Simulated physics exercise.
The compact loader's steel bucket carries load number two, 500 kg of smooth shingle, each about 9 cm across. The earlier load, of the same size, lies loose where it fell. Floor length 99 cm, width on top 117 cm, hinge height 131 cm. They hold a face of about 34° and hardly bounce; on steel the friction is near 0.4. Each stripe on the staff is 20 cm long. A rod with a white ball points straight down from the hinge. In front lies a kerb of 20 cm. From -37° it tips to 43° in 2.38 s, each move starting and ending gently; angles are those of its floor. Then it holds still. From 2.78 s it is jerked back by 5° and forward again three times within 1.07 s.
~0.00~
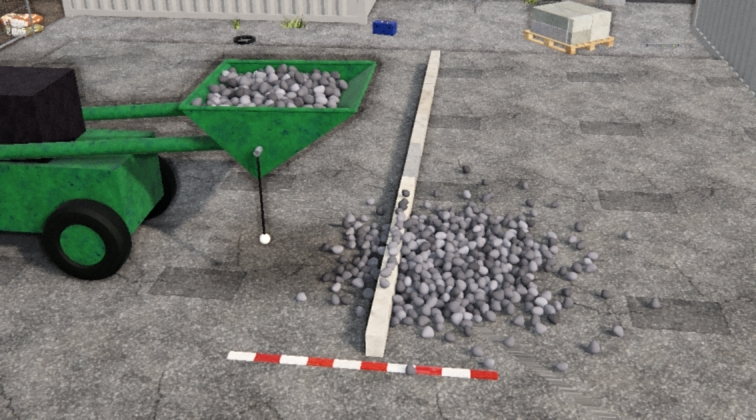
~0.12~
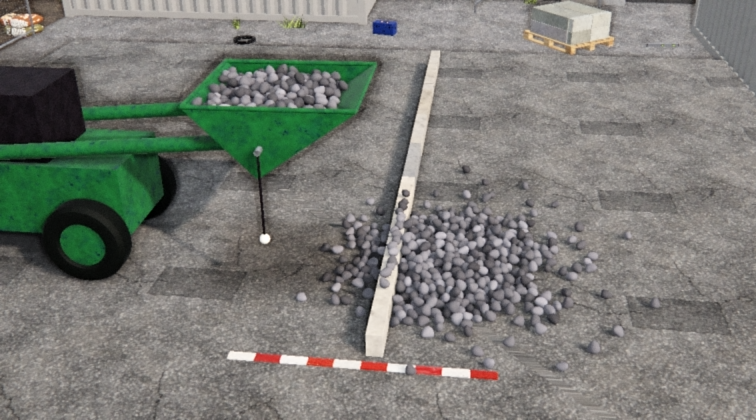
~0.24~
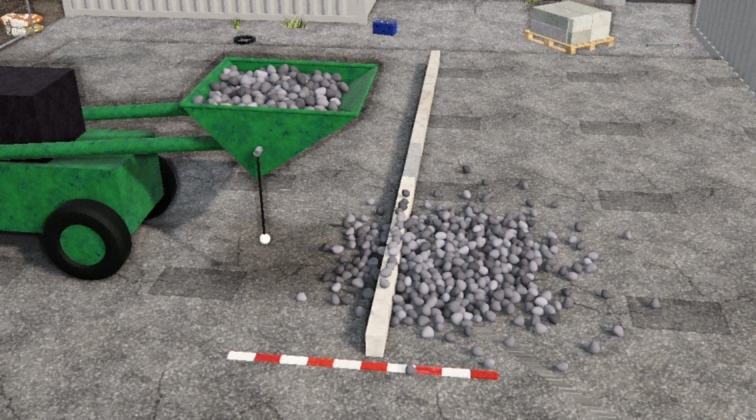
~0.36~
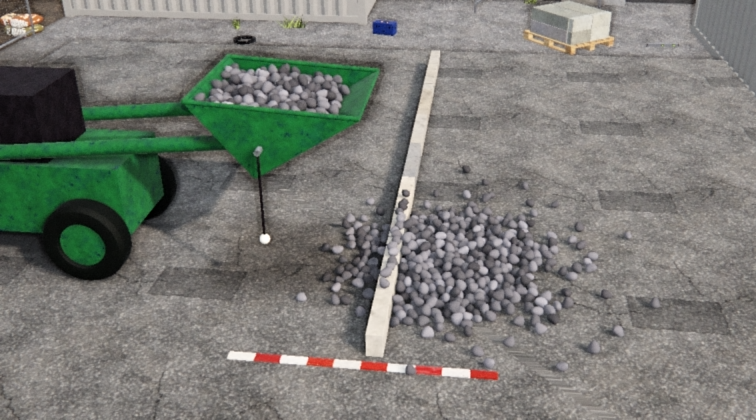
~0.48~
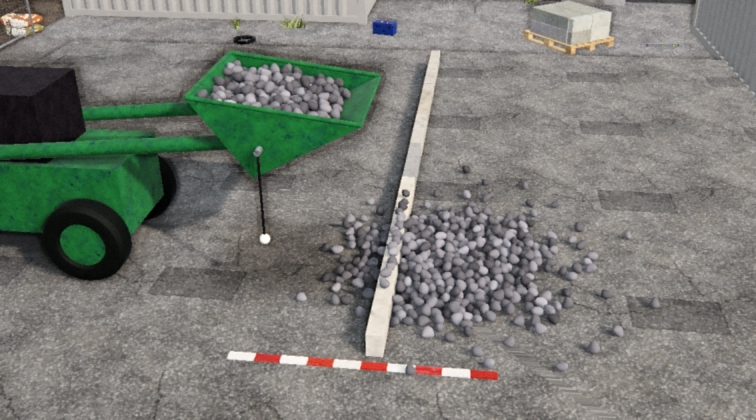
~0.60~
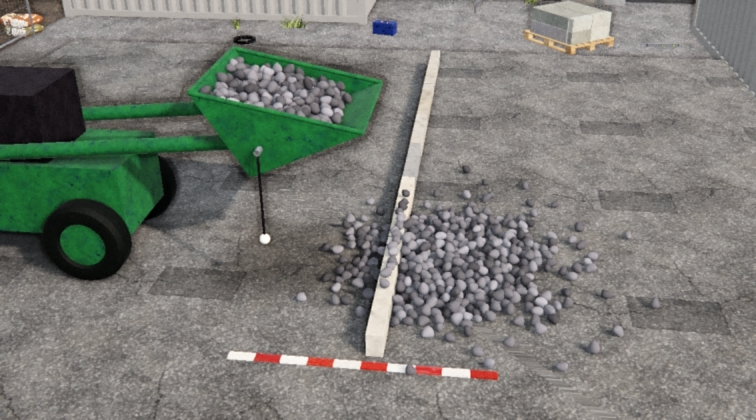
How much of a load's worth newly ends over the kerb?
Close to 31 parts in a hundred.
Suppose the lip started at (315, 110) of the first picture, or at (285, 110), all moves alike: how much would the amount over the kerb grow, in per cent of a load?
About 5 and 0 per cent.
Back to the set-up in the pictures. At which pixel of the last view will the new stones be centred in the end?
Around (374, 248).
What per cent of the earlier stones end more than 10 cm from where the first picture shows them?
Roughly 10 per cent of them.
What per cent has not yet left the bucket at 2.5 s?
About 5 per cent.
After 1.8 s the floor is at 30°; in per cent of one load, 84 in the bucket, 29 on this side of the kerb, 87 over the kerb; the foremost stones are at (633, 286).
After 2.5 s the floor is at 43°; in per cent of one load, 3 in the bucket, 85 on this side of the kerb, 112 over the kerb; the foremost stones are at (633, 286).
After 4.3 s the floor is at 43°; in per cent of one load, 0 in the bucket, 82 on this side of the kerb, 118 over the kerb; the foremost stones are at (633, 286).
After 7.1 s the floor is at 43°; in per cent of one load, 0 in the bucket, 82 on this side of the kerb, 118 over the kerb; the foremost stones are at (633, 286). Net gain over the kerb, 31.
